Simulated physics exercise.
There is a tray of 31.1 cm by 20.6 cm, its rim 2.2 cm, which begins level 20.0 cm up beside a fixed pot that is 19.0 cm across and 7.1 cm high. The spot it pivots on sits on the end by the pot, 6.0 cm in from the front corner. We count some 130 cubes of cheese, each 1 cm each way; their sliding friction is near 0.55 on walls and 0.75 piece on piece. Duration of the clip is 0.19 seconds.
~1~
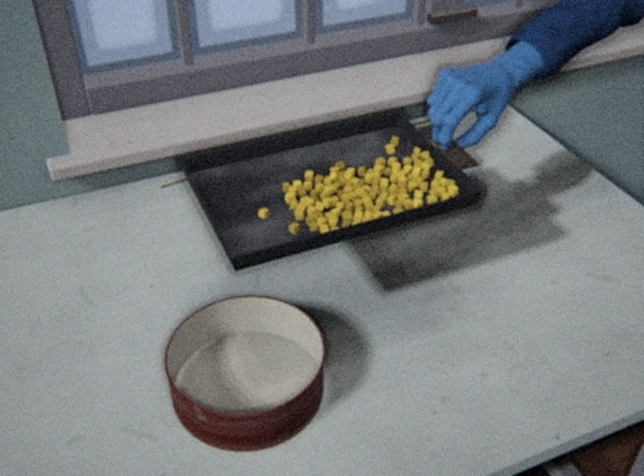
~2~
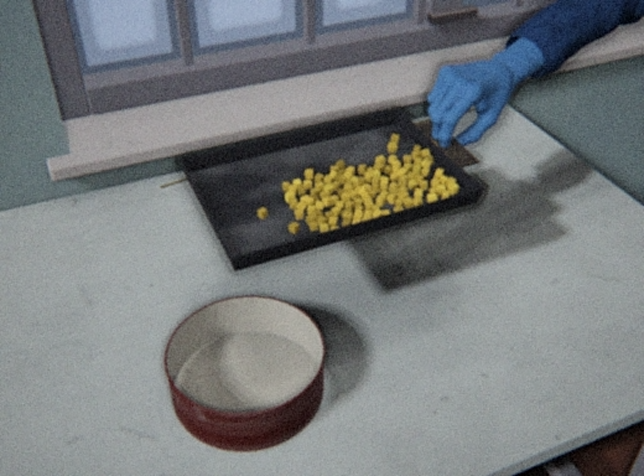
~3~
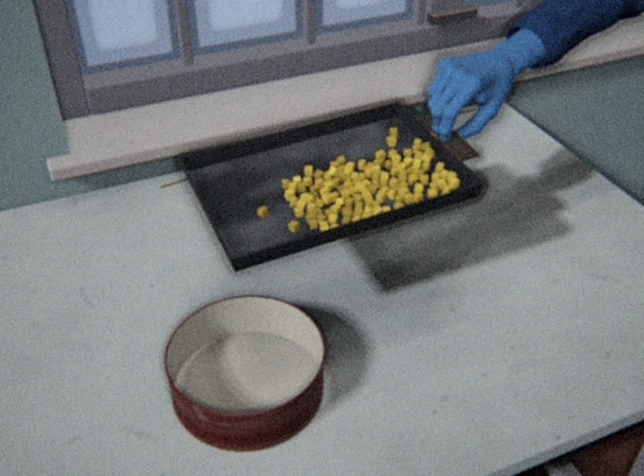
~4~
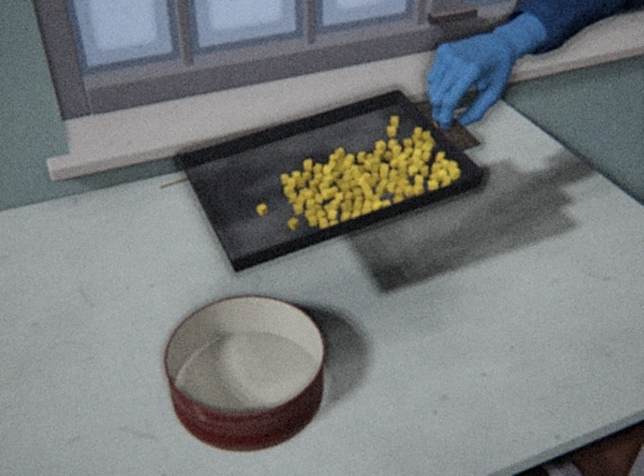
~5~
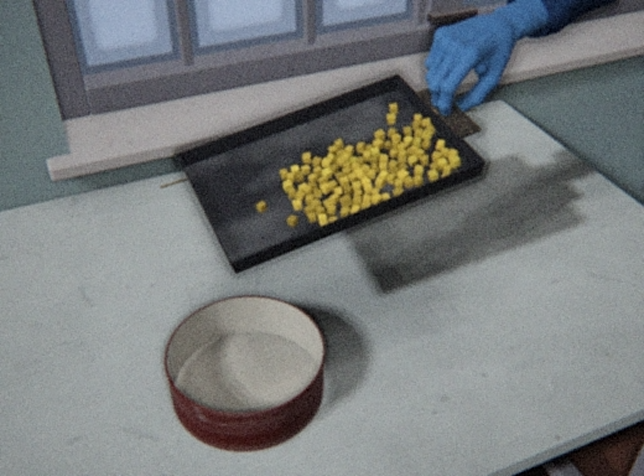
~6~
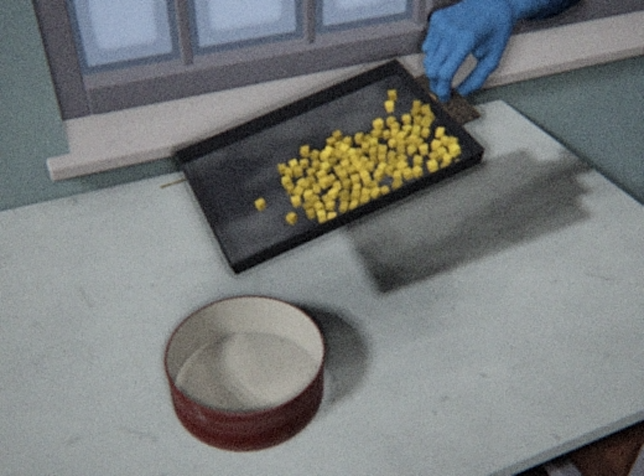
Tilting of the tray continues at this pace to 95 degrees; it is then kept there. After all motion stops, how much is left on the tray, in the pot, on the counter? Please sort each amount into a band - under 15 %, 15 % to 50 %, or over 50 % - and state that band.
Left on the tray: Under 15 %; pot: Over 50 %; counter: 15 % to 50 %.
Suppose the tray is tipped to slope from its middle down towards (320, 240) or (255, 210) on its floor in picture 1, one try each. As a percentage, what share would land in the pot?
First try: About 70 percent; second try: About 20 percent.
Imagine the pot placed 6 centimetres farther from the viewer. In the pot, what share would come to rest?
It would come to roughly 40 percent.
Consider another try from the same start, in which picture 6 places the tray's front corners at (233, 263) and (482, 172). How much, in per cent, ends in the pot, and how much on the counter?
You'd end with pot at 95 and counter at 0.
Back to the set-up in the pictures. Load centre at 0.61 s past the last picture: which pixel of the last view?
Expected load position: Near (217, 272).
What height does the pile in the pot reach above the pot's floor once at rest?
It gets to about 2.0 cm.
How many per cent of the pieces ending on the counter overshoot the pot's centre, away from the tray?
I reckon around 100 per cent.
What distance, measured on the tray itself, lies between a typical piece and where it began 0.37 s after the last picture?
By then it sits near 5 cm from where it began.
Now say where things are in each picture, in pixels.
Tray tilt 0 degrees, front corners at (234, 255) and (479, 189); middle of the pieces at (366, 190); pot at (245, 350), in the first picture.
Tray tilt 1 degrees, front corners at (234, 255) and (479, 187); middle of the pieces at (366, 189), in the second picture.
Tray tilt 3 degrees, front corners at (233, 256) and (480, 182); middle of the pieces at (366, 185), in the third picture.
Tray tilt 6 degrees, front corners at (233, 258) and (481, 172), lowest corner left front; middle of the pieces at (366, 178), in the fourth picture.
Tray tilt 10 degrees, front corners at (232, 260) and (481, 160), lowest corner left front; middle of the pieces at (366, 170), in the fifth picture.
Tray tilt 14 degrees, front corners at (231, 262) and (481, 149), lowest corner left front; middle of the pieces at (364, 162); pot at (245, 350), in the sixth picture.
Then, 0.37 s after the last picture, tilt 54 degrees; the tray holds 100 %, the pot 0 %.
Then, 0.61 s after the last picture, tilt 80 degrees; the tray holds 65 %, the pot 5 %.
Then, 0.96 s after the last picture, tilt 95 degrees; the tray holds 15 %, the pot 50 %.
In the end, tray 5 %, pot 65 %, counter 30 %.
